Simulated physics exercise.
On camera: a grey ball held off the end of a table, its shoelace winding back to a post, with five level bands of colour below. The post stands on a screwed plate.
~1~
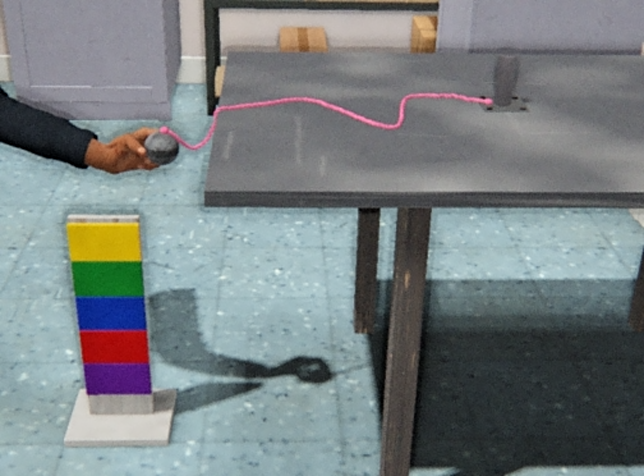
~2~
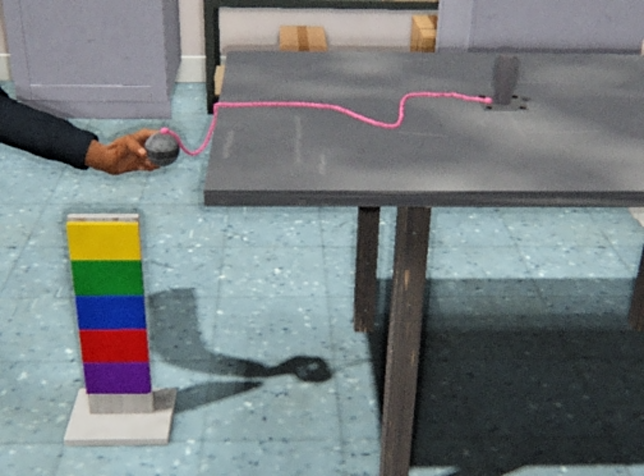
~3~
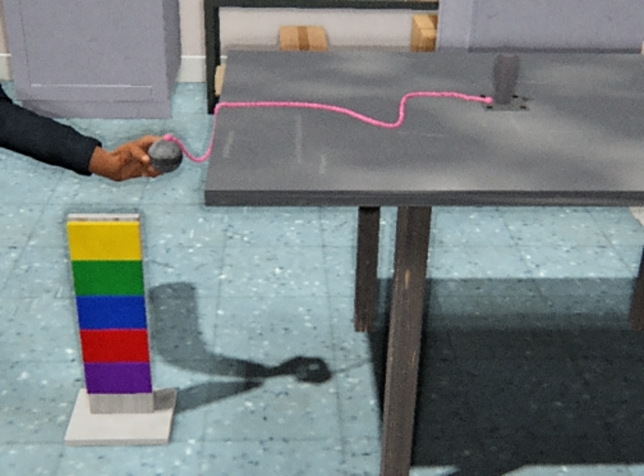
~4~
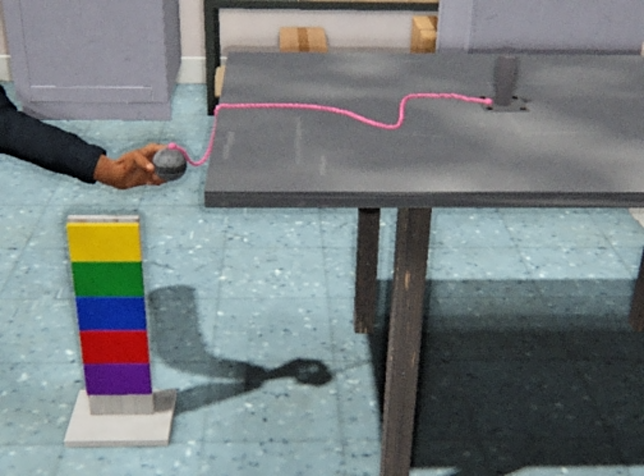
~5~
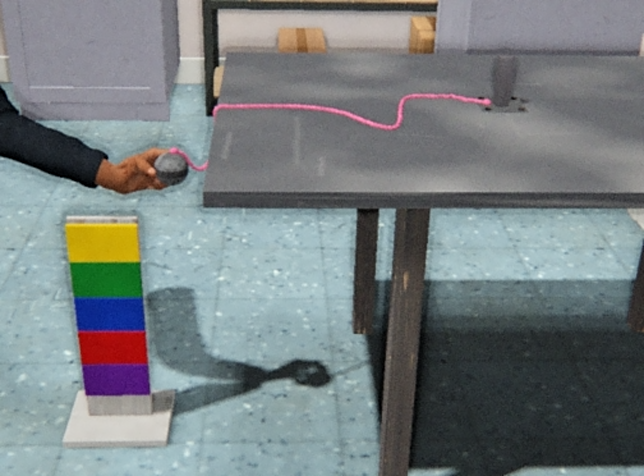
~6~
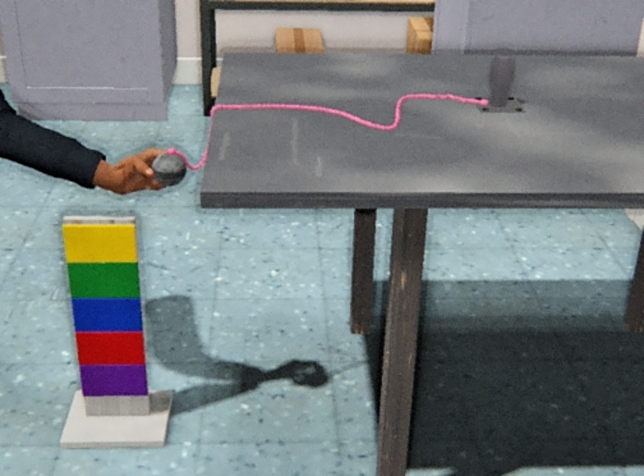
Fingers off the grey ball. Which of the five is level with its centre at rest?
At blue.
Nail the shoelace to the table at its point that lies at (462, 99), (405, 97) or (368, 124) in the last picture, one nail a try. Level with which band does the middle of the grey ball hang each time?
Try by try: Blue; blue; yellow.
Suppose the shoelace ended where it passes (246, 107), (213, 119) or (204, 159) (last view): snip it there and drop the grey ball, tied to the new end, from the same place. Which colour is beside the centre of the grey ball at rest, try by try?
It would be above them all; yellow; green.
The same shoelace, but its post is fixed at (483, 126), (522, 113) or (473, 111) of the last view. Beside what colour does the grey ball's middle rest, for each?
Taking them in turn: Red; blue; red.
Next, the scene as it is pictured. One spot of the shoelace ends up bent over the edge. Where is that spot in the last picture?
The one at (315, 109).
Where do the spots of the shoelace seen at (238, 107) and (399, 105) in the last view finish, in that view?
The first at (214, 187), the second at (370, 106).
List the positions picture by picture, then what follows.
The first picture shows grey ball (162, 148); yellow (104, 243); green (108, 280); blue (111, 314); red (114, 348); purple (117, 380).
The second picture shows grey ball (162, 149); shoelace through (453, 94) (402, 107) (370, 121) (296, 104) (217, 114).
The third picture shows grey ball (166, 156).
The fourth picture shows grey ball (170, 164); shoelace through (453, 95) (402, 108) (371, 122) (294, 106) (217, 118).
The fifth picture shows grey ball (172, 169).
The sixth picture shows grey ball (169, 169); shoelace through (449, 96) (398, 109) (367, 123) (290, 107) (213, 119).
A little later, ball near (254, 296); level with blue.
Next, ball near (203, 311); level with blue.
When it is over, ball near (218, 309); level with blue. Its centre hangs level with the blue band.
